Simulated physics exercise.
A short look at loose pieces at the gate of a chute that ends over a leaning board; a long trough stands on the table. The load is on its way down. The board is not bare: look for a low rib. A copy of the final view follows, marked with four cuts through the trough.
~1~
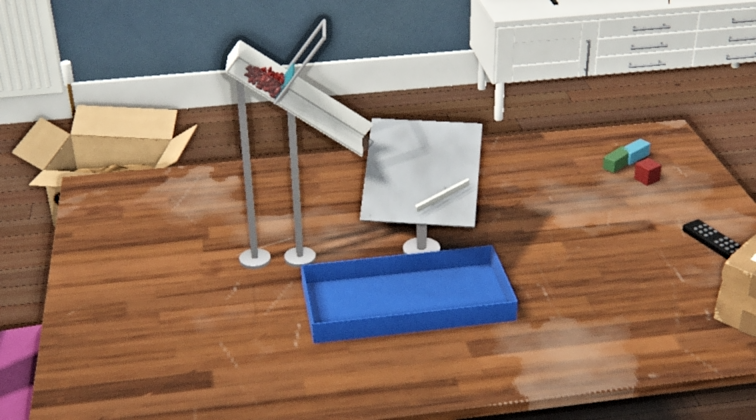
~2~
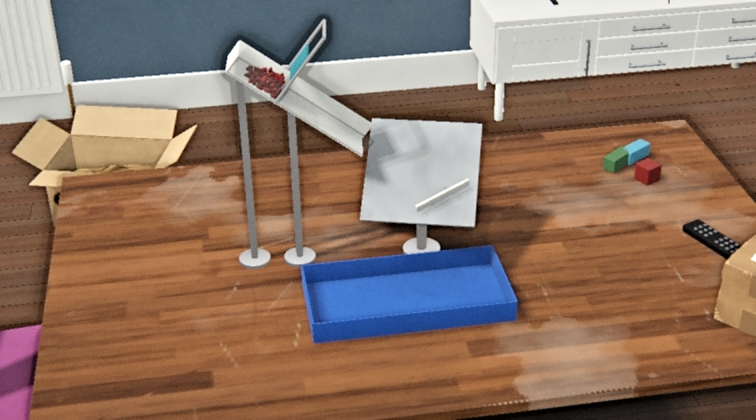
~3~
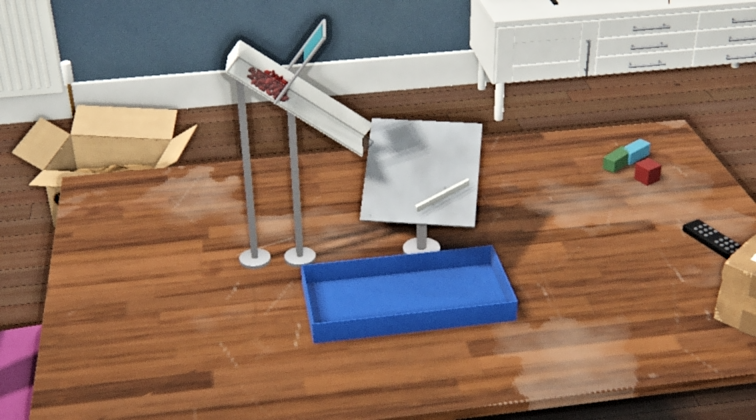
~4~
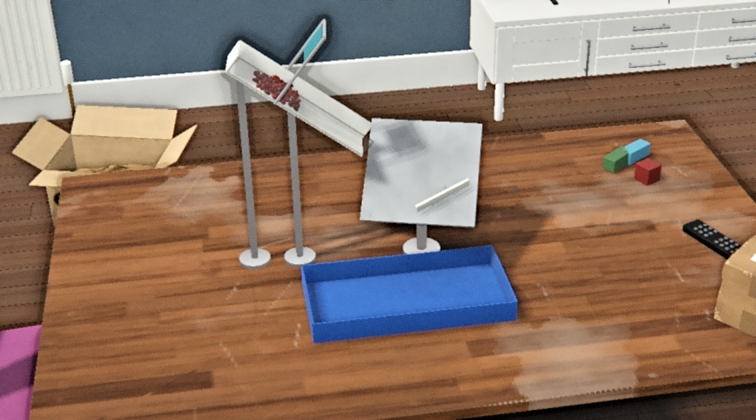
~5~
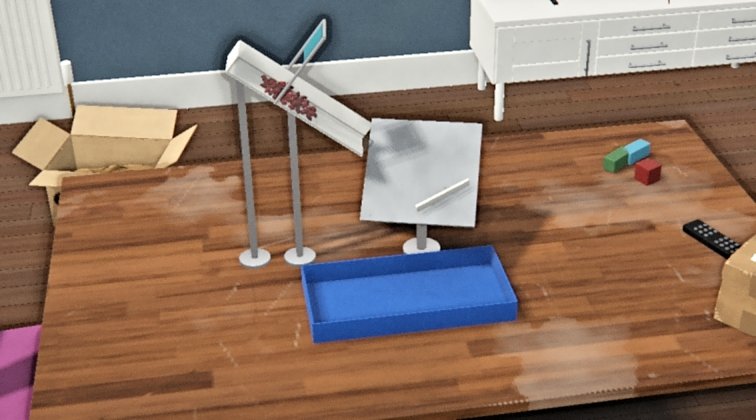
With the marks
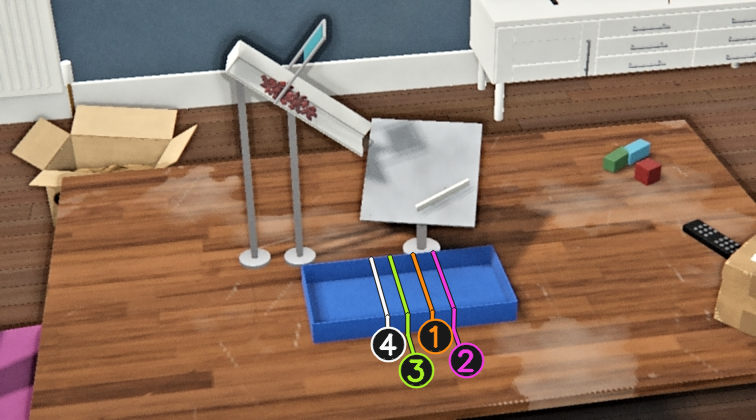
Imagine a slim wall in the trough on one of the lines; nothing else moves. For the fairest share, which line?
3 works best here.
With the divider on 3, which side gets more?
The right side.
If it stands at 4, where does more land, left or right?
More lands on the right.
On the marked copy, line 1 crosses the front rim at (432, 311); line 2 crosses the front rim at (453, 308); line 3 crosses the front rim at (407, 313); line 4 crosses the front rim at (387, 316).
Choosing 1, of what is caught, almost all on the left of the divider, about a tenth on the right.
Choosing 2, of what is caught, every piece on the left of the divider, not one piece on the right.
Choosing 3, of what is caught, roughly a third on the left of the divider, roughly two thirds on the right.
Choosing 4, of what is caught, not one piece on the left of the divider, every piece on the right.
